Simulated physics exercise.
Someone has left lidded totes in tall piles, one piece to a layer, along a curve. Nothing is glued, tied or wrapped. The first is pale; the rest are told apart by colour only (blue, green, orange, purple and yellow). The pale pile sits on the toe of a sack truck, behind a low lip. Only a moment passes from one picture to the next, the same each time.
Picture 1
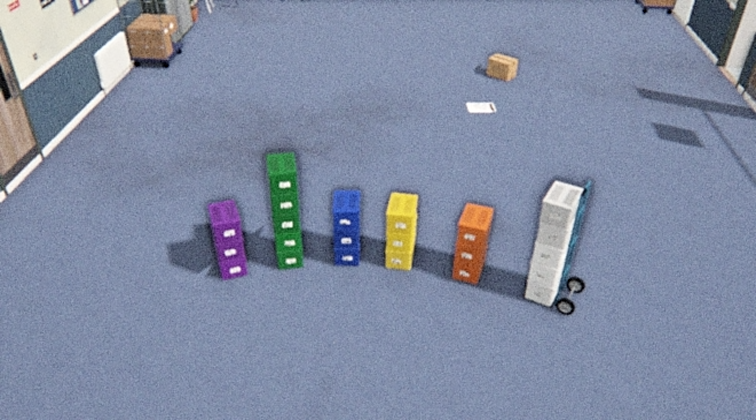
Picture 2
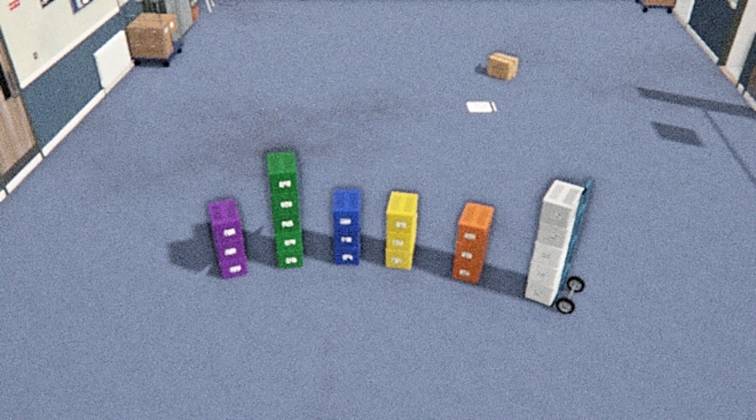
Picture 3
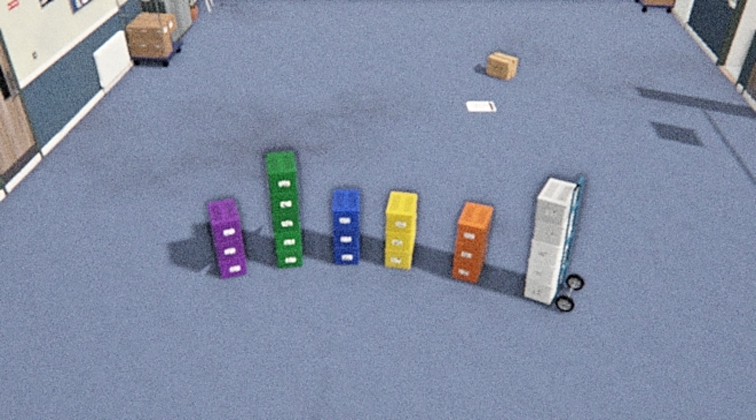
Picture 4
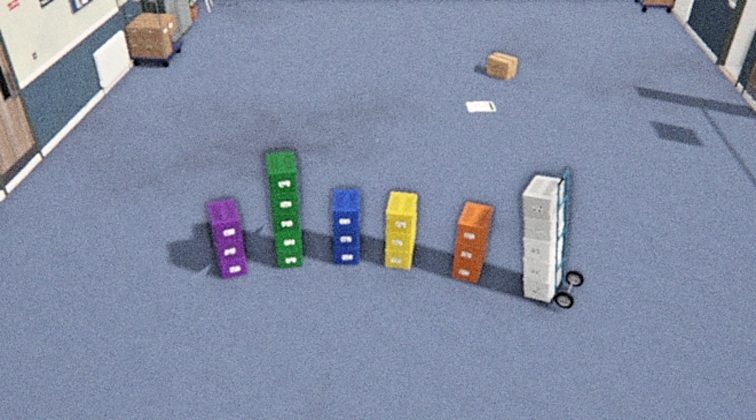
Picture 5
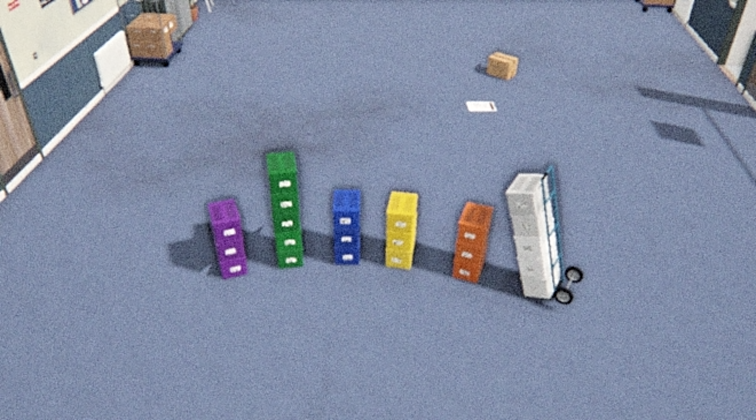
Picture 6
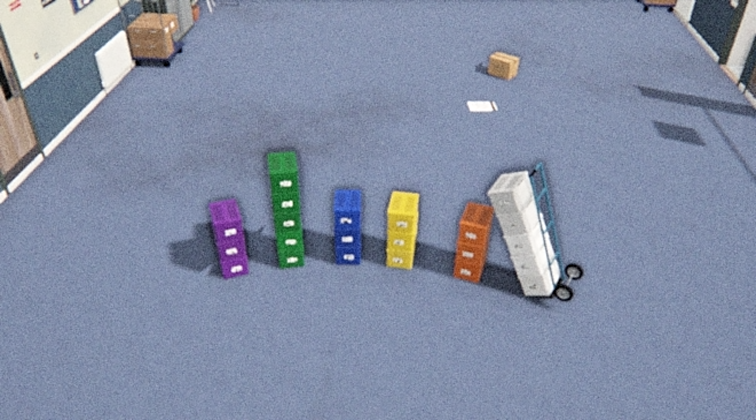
The video shows a curved row of colored, stacked drawer-like containers on a blue floor, with a tall pale stack on a hand truck at the right; the truck and pale stack gradually tilt left toward the motionless orange stack.
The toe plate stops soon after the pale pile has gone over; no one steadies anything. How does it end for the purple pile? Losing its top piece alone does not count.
The purple pile mostly stays up.
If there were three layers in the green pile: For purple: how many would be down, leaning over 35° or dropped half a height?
Purple 0.
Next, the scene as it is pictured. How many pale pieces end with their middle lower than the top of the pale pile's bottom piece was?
4 pale pieces.
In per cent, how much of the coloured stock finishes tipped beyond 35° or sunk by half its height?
About 10 per cent.
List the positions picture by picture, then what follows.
In the first frame (each place is the centre of the face we see best), truck frame (576, 220) level; top purple tote (224, 212); top orange tote (476, 216); the others all in place.
The second frame shows truck frame (576, 219) level; top purple tote (224, 212).
The third frame shows truck frame (570, 216) rocked barely; top purple tote (223, 211).
The fourth frame shows truck frame (558, 210) rocked a little, top of the pale pile leaning a little; top purple tote (223, 212); the others all in place.
The fifth frame shows truck frame (545, 205) rocked clearly, top of the pale pile leaning clearly; top purple tote (224, 212); the others all in place.
The sixth frame shows truck frame (536, 202) rocked clearly, top of the pale pile leaning clearly; top purple tote (225, 211); top orange tote (477, 215); the others all in place.
Just after the last frame, 5 of the pale pile down; none of the 3 purple totes down (0 of 17 in all colours); top purple tote unmoved; top orange tote tilted barely.
A moment on, 5 of the pale pile down; none of the 3 purple totes down (2 of 17 in all colours); top purple tote unmoved; top orange tote tilted well over, about its own height lower.
When it is over, 5 of the pale pile down; none of the 3 purple totes down (2 of 17 in all colours); top purple tote unmoved; top orange tote tilted steeply, about its own height lower. In pixels of the last frame, middles, top purple tote near (226, 221), top orange tote near (426, 231).
